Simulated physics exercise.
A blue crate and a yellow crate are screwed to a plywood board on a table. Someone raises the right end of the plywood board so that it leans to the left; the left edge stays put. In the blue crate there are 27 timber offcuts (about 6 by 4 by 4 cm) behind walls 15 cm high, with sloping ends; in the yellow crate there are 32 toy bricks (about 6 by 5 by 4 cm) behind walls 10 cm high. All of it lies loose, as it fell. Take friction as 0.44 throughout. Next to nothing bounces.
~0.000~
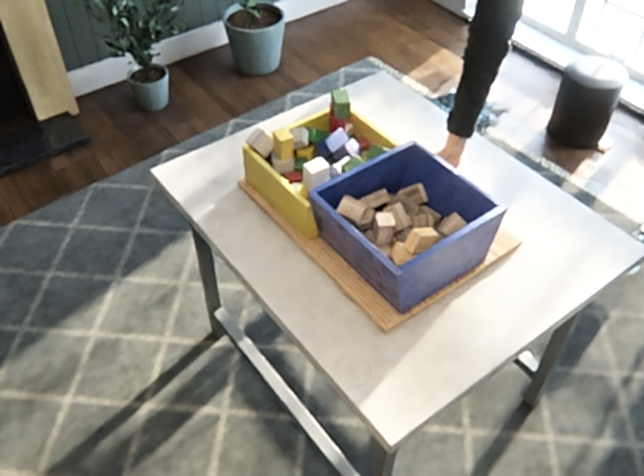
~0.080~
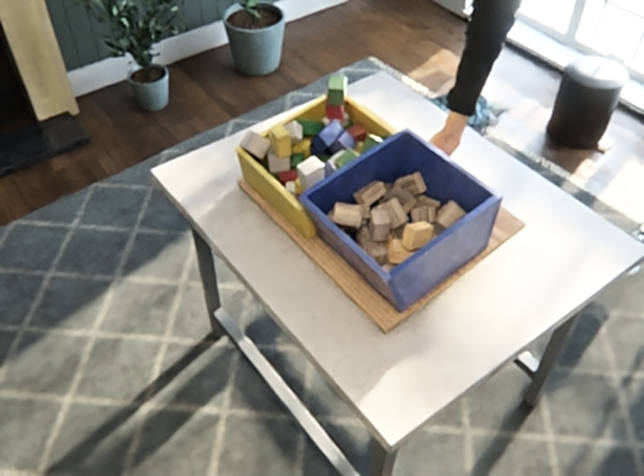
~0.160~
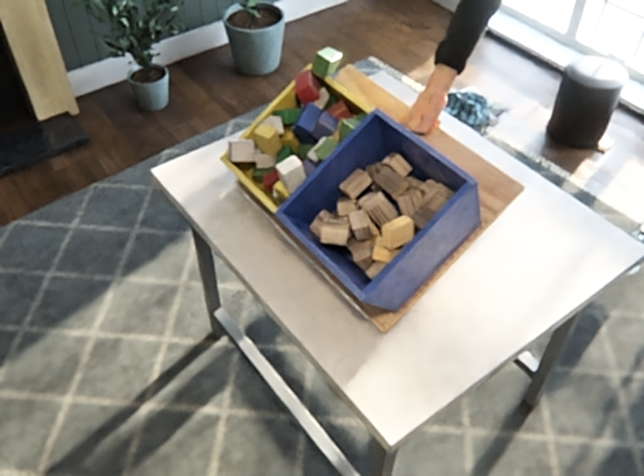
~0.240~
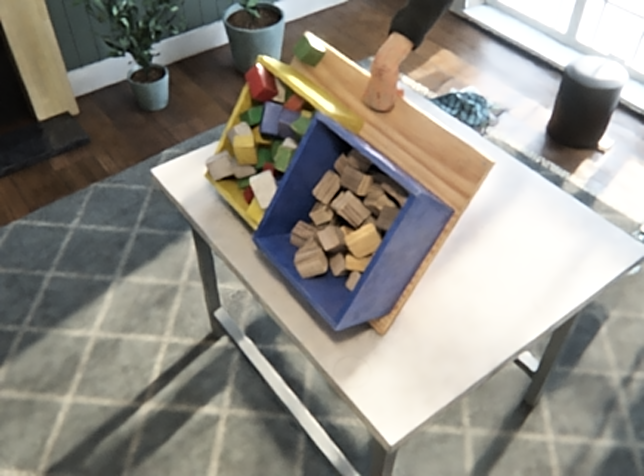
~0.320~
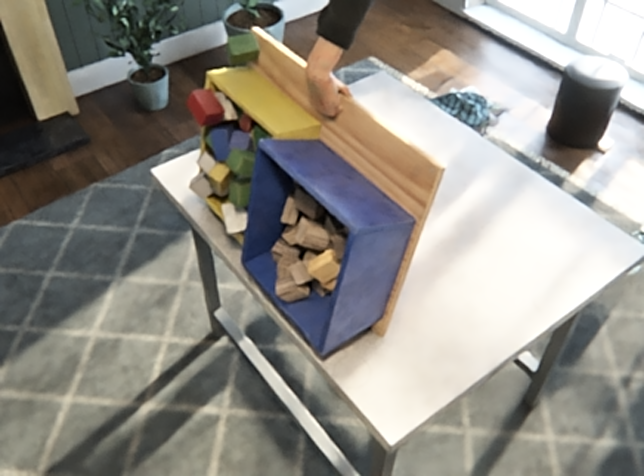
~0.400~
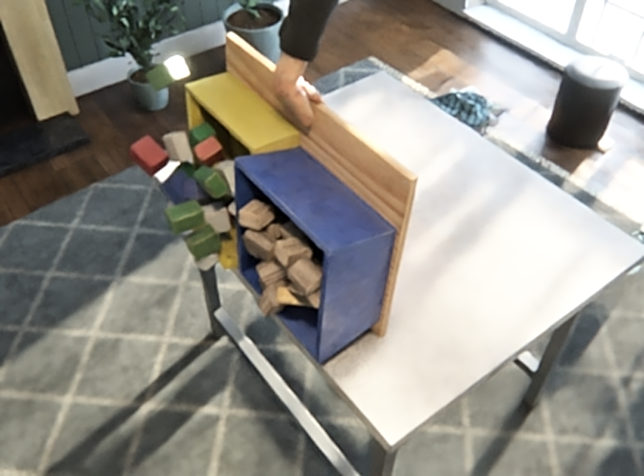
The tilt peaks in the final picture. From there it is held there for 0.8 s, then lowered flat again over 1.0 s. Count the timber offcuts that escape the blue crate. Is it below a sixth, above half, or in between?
Upwards of half of the timber offcuts leave the blue crate.
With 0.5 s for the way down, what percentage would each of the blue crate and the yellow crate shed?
In that case blue crate 90, yellow crate 80 per cent.
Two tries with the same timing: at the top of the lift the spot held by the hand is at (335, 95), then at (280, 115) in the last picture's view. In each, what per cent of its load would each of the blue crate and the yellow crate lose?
Blue crate 50 then 90, yellow crate 70 then 90 per cent.
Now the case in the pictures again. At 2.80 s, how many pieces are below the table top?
Roughly 45.
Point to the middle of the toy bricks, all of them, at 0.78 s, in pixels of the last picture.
Around (128, 454).
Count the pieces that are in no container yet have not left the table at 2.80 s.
Some 0 pieces.
After 0.78 s, tilt 86°; the blue crate is down by 20 of 27 and the yellow crate is down by 27 of 32.
After 1.26 s, tilt 85°; the blue crate is down by 20 of 27 and the yellow crate is down by 27 of 32.
After 1.94 s, tilt 14°; the blue crate is down by 20 of 27 and the yellow crate is down by 27 of 32.
Outcome (at 2.80 s), the blue crate is down by 20 of 27 and the yellow crate is down by 27 of 32. Asked share, 20 of 27, 74 per cent.
